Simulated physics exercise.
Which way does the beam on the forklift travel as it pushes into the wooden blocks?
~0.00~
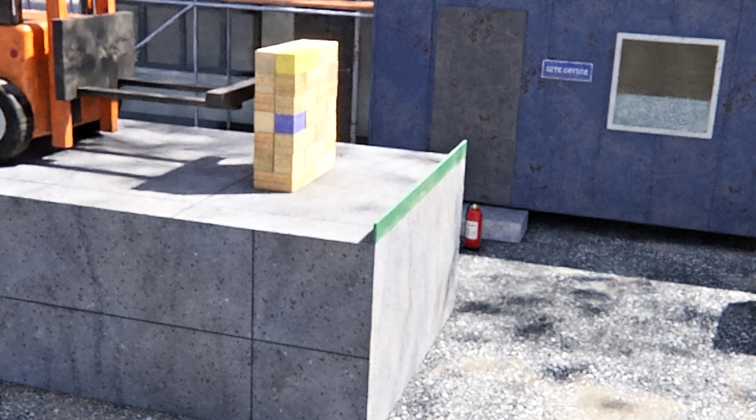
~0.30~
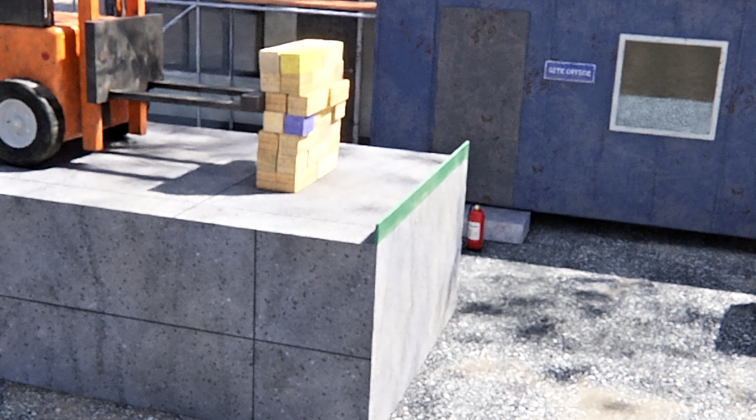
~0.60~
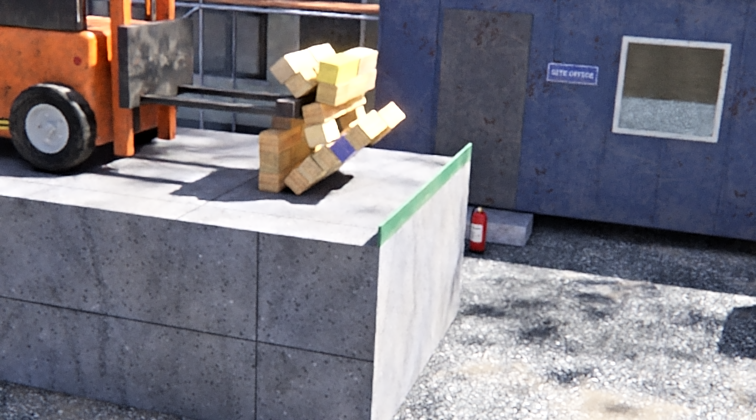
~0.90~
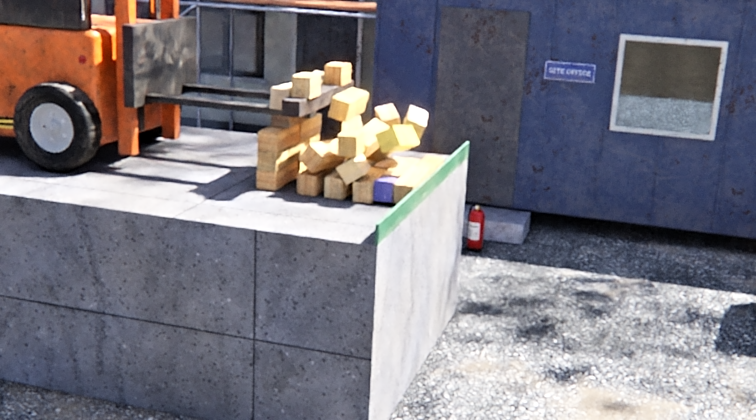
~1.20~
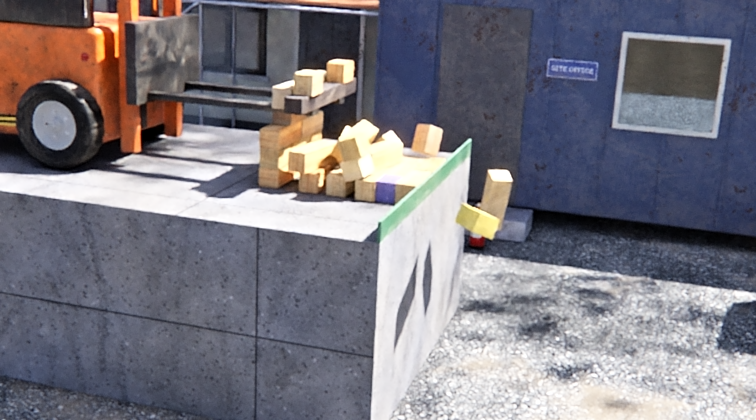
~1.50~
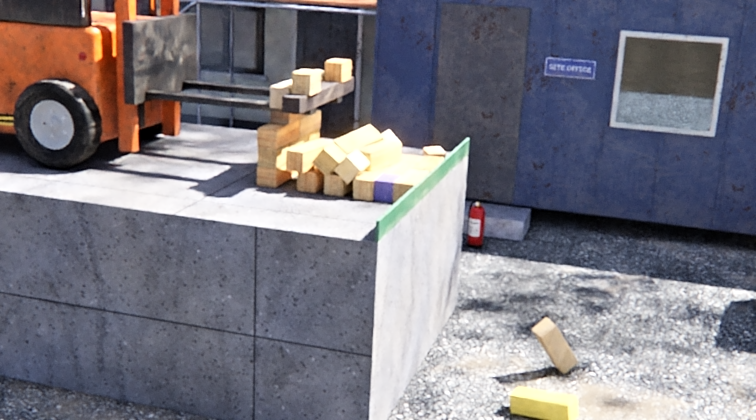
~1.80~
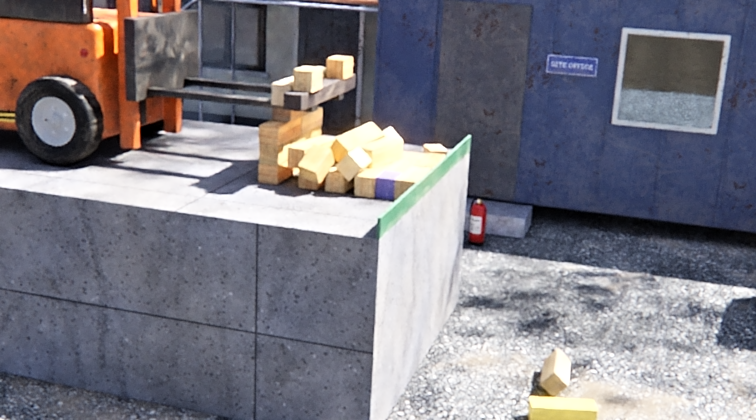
The beam moves to the right, pushing into the stack of blocks.
